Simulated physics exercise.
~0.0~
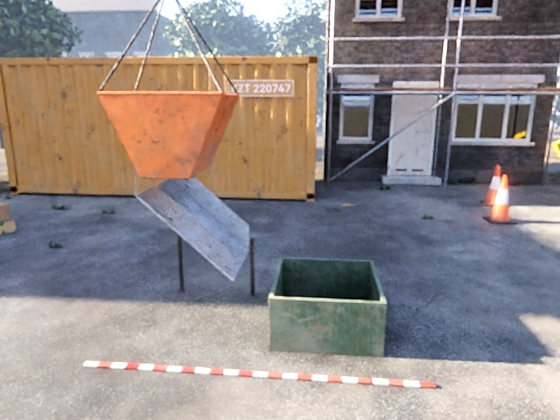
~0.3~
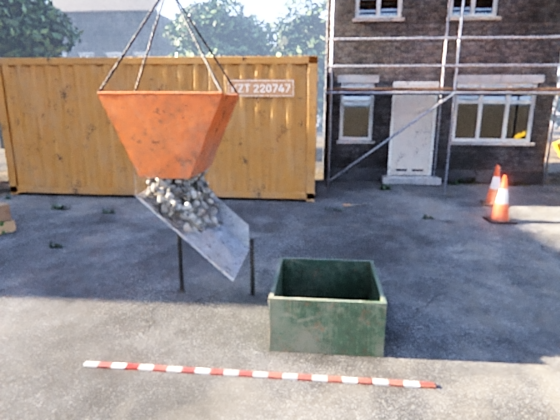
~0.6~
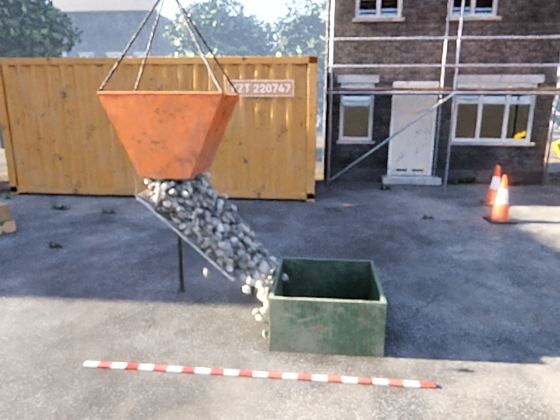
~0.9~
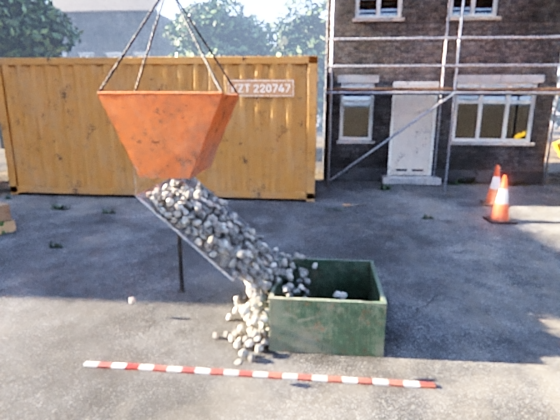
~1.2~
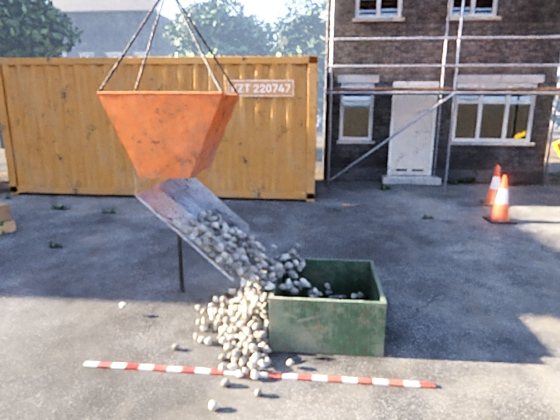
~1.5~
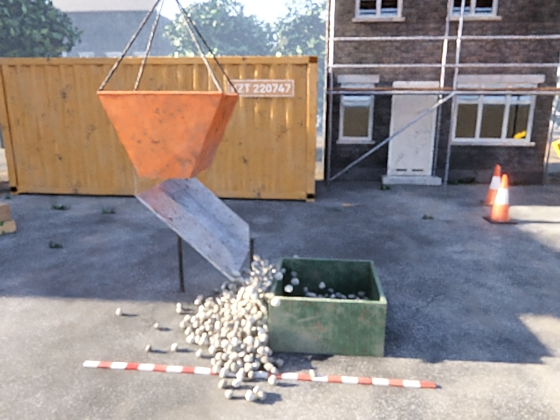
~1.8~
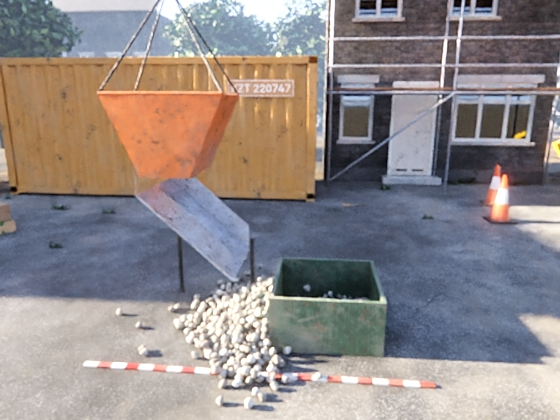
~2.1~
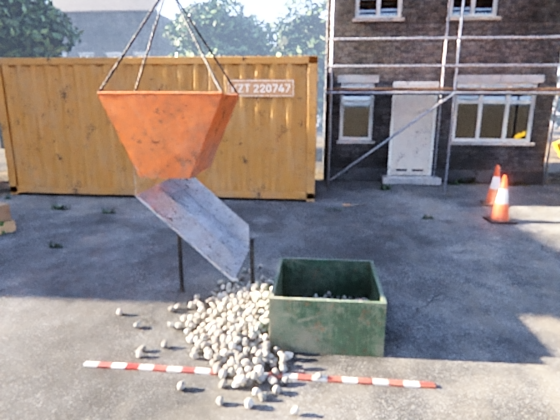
We see an orange skip hanging above a sloping steel chute as grey stones pour from its bottom, slide down to the right and spill at the green bin, some dropping inside while most pile on the ground to its left, across the striped staff.
